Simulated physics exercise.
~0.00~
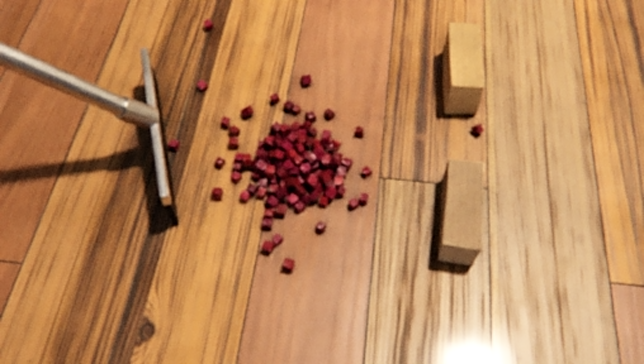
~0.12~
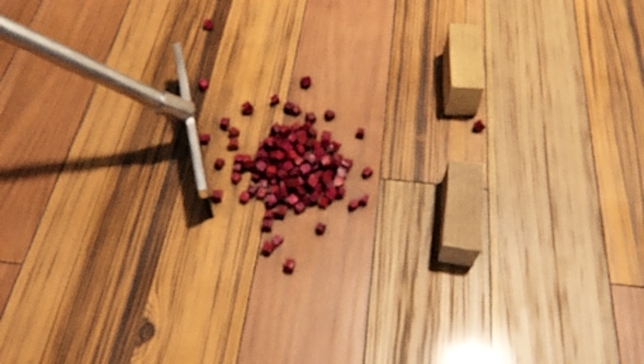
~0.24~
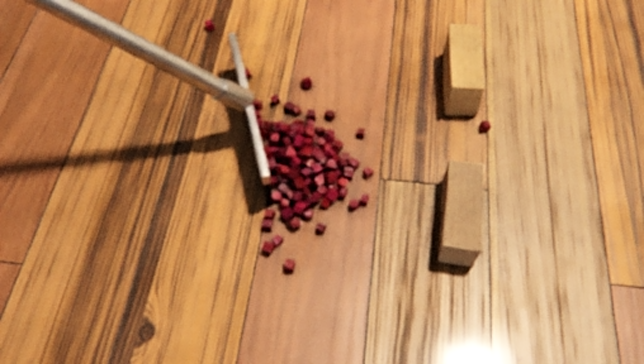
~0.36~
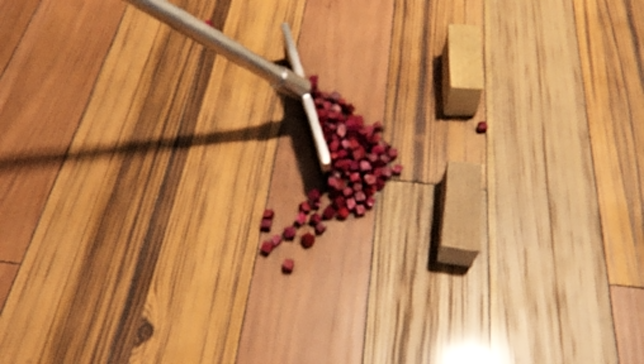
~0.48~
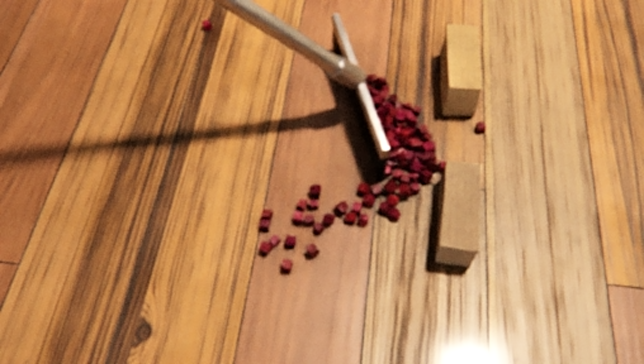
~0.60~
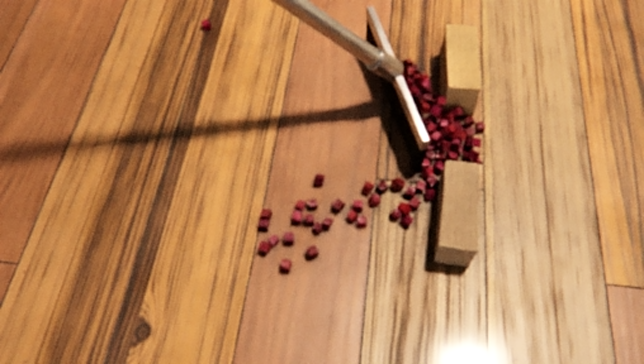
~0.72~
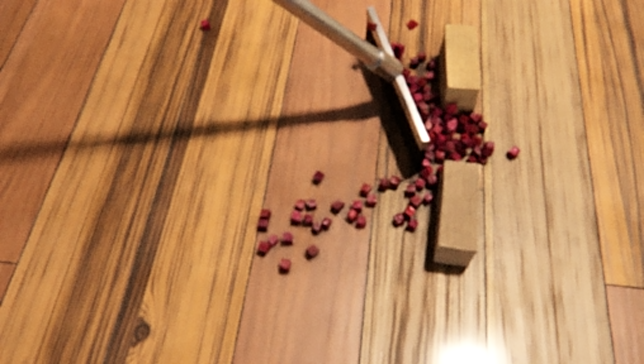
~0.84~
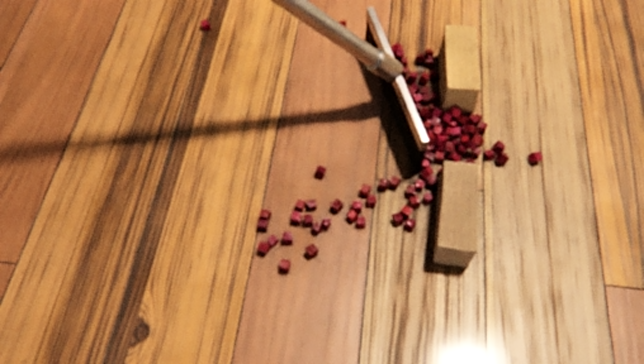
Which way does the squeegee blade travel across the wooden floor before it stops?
The blade travels to the right, pushing the red cubes towards the two blocks.
